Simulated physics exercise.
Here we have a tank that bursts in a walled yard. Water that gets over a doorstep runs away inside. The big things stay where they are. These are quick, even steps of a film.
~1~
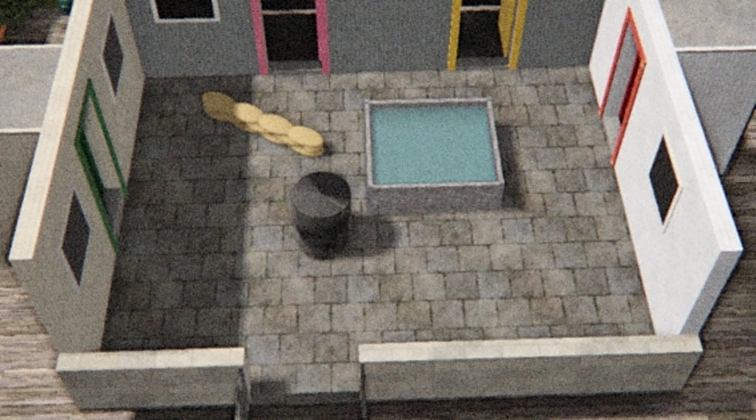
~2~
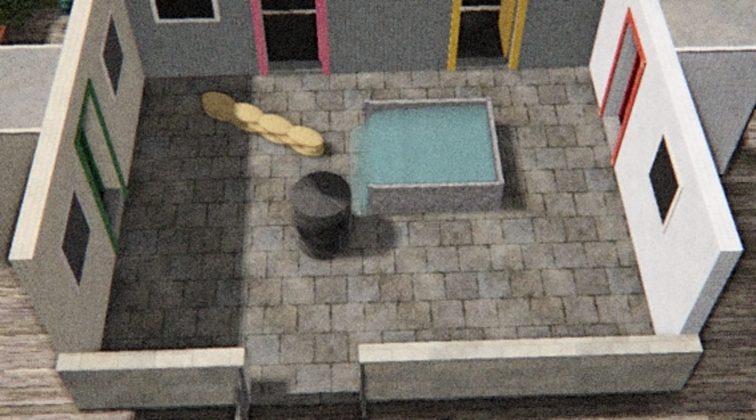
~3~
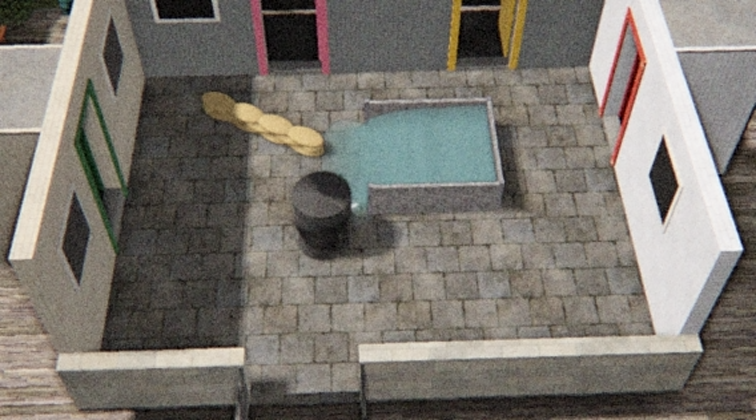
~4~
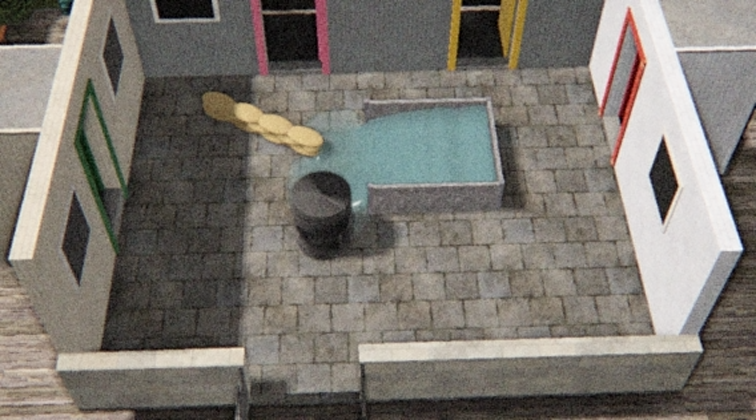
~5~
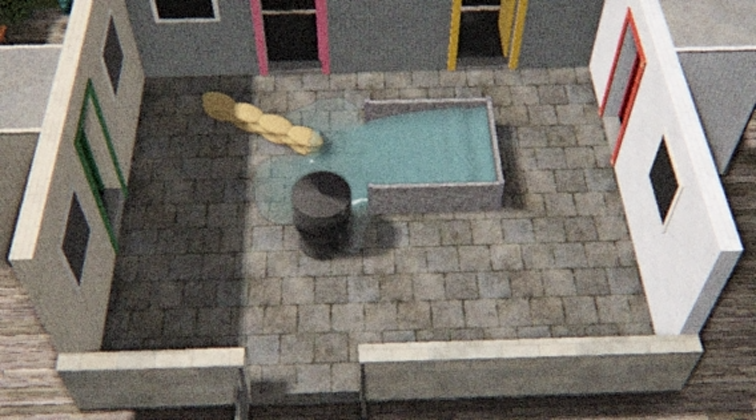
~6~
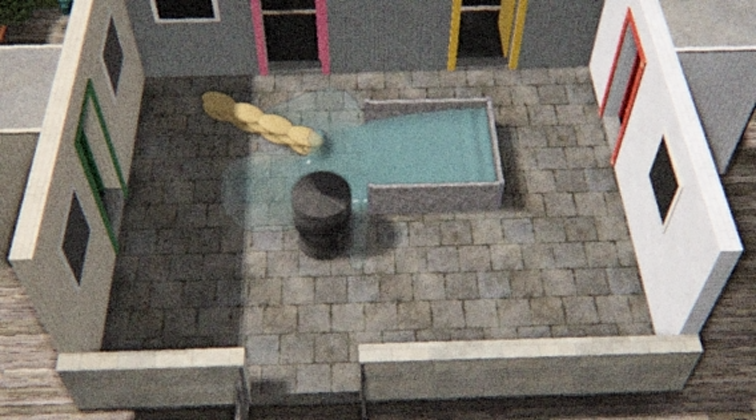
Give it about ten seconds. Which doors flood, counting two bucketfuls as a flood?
The yellow door holds within the limit; the pink door floods; the red door holds within the limit; the green door holds within the limit.
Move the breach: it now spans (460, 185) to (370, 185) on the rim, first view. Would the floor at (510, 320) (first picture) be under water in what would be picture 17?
At that place: Awash.
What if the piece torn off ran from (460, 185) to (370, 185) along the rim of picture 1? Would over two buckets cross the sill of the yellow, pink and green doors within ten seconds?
One by one: Yellow door takes less, pink door lets less in, green door holds.
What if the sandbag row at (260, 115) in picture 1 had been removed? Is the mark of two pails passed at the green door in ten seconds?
My reading: Green keeps below it.
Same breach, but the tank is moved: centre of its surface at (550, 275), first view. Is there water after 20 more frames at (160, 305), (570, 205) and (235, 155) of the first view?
One after the other: Under water, free of water, awash.
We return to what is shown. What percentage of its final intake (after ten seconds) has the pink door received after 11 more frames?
Close to 35 %.
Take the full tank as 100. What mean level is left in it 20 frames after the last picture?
About 18 per cent.
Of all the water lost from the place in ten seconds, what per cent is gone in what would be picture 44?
Near 55 in a hundred.
A moment on, water covers 25 % of the floor; the yellow door not reached, the pink door wet at the sill, nothing in, the red door not reached, the green door wet at the sill, nothing in.
Next, water covers 35 % of the floor; the yellow door not reached, the pink door over two buckets in, the red door not reached, the green door wet at the sill, nothing in.
Then, water covers 40 % of the floor; the yellow door not reached, the pink door over two buckets in, the red door not reached, the green door wet at the sill, nothing in.
Later, water covers 55 % of the floor; the yellow door not reached, the pink door over two buckets in, the red door not reached, the green door wet at the sill, nothing in.
In the end, water covers 80 % of the floor; the yellow door wet at the sill, nothing in, the pink door over two buckets in, the red door not reached, the green door wet at the sill, nothing in.
